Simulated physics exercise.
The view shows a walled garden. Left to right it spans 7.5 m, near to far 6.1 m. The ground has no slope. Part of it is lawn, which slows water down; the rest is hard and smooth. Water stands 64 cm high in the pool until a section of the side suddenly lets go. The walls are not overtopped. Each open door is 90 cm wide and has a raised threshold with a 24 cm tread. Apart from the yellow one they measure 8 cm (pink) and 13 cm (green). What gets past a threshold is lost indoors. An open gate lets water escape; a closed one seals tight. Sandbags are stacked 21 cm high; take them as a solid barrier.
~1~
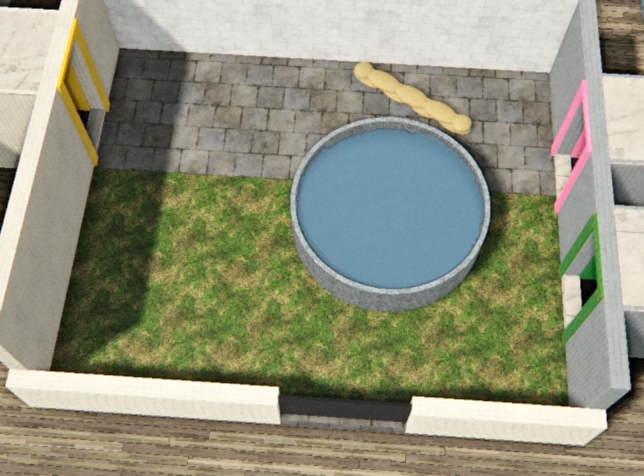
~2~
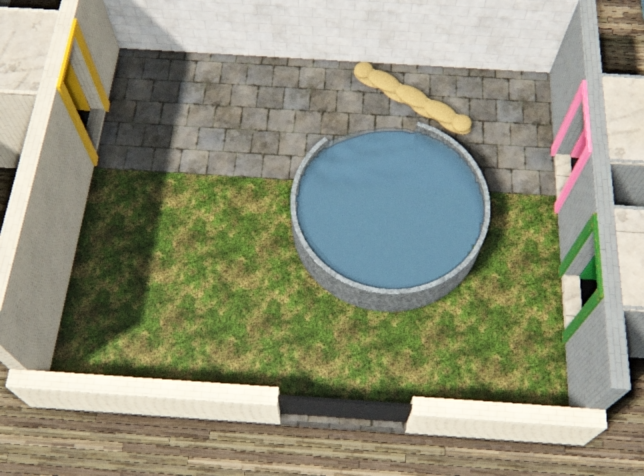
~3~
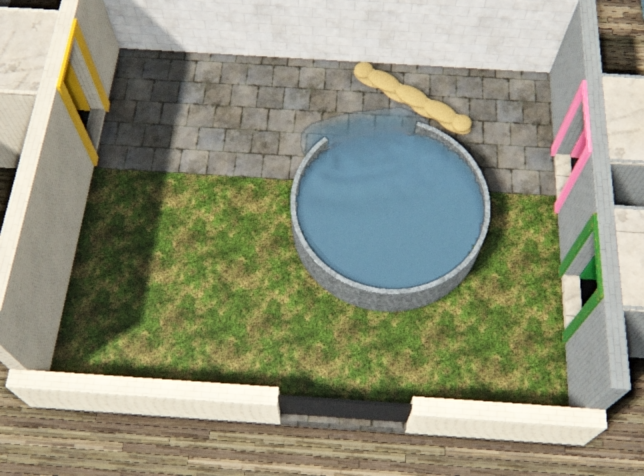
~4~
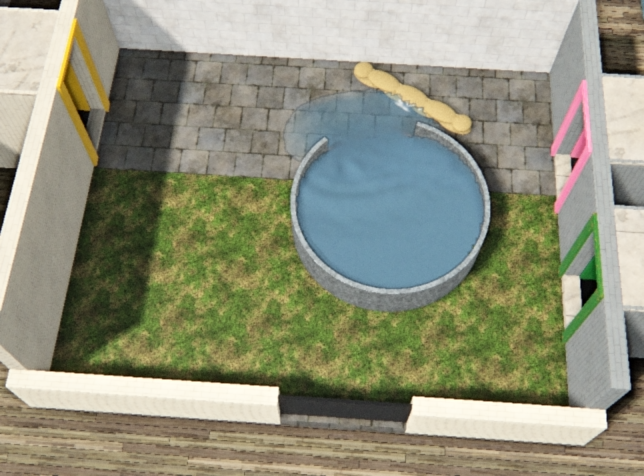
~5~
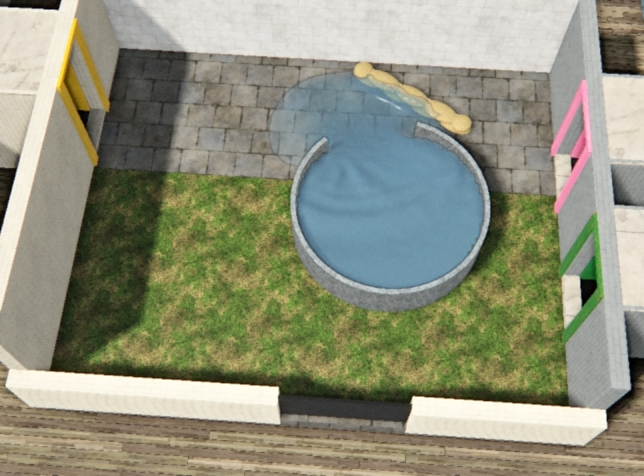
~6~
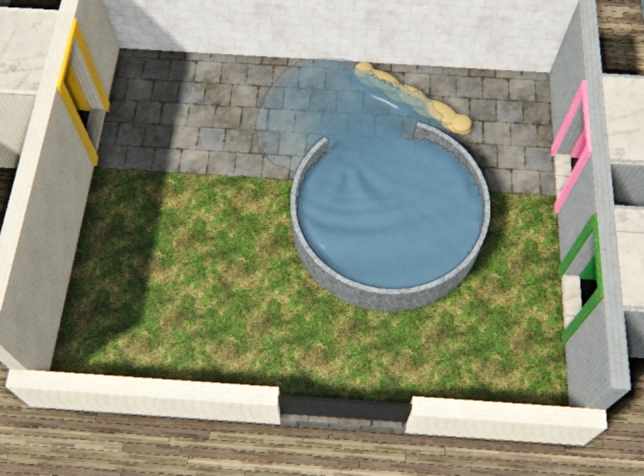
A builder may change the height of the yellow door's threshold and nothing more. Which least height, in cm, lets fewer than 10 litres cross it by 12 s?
Close to 22 cm is just enough.
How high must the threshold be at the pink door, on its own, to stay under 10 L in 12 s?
About 9.0 cm at pink.
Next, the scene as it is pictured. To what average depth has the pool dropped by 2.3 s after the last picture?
Some 32 cm.
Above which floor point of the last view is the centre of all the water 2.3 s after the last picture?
Around (337, 162).
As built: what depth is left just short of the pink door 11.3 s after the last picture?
Roughly 7.0 cm deep.
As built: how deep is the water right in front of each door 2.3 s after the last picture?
Depths in cm: Yellow 21, pink 8, green 0.
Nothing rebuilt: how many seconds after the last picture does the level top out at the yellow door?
Around 2.8 s.
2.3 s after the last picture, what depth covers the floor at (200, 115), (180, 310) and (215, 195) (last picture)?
In that order: 9, 0 and 0 cm.
Then, 0.7 s after the last picture water covers 20 % of the floor, deepest (46 cm) near (335, 67); it has not reached the yellow door.
Then, 2.3 s after the last picture water covers 40 % of the floor, deepest (40 cm) near (119, 55); 21 cm at the yellow door, 14 litres in over its 8 cm threshold.
Then, 11.3 s after the last picture water covers 95 % of the floor, deepest (14 cm) near (563, 422); 9 cm at the yellow door, 247 litres in over its 8 cm threshold.
At the yellow door as built, the water peaked near 21 cm, 2.7 s after the last picture.
Run again over the same 12 s with other heights there, 28 litres in over 19 cm, 2 litres over 25.5 cm. The limit of 10 litres is kept from about 22 cm up.
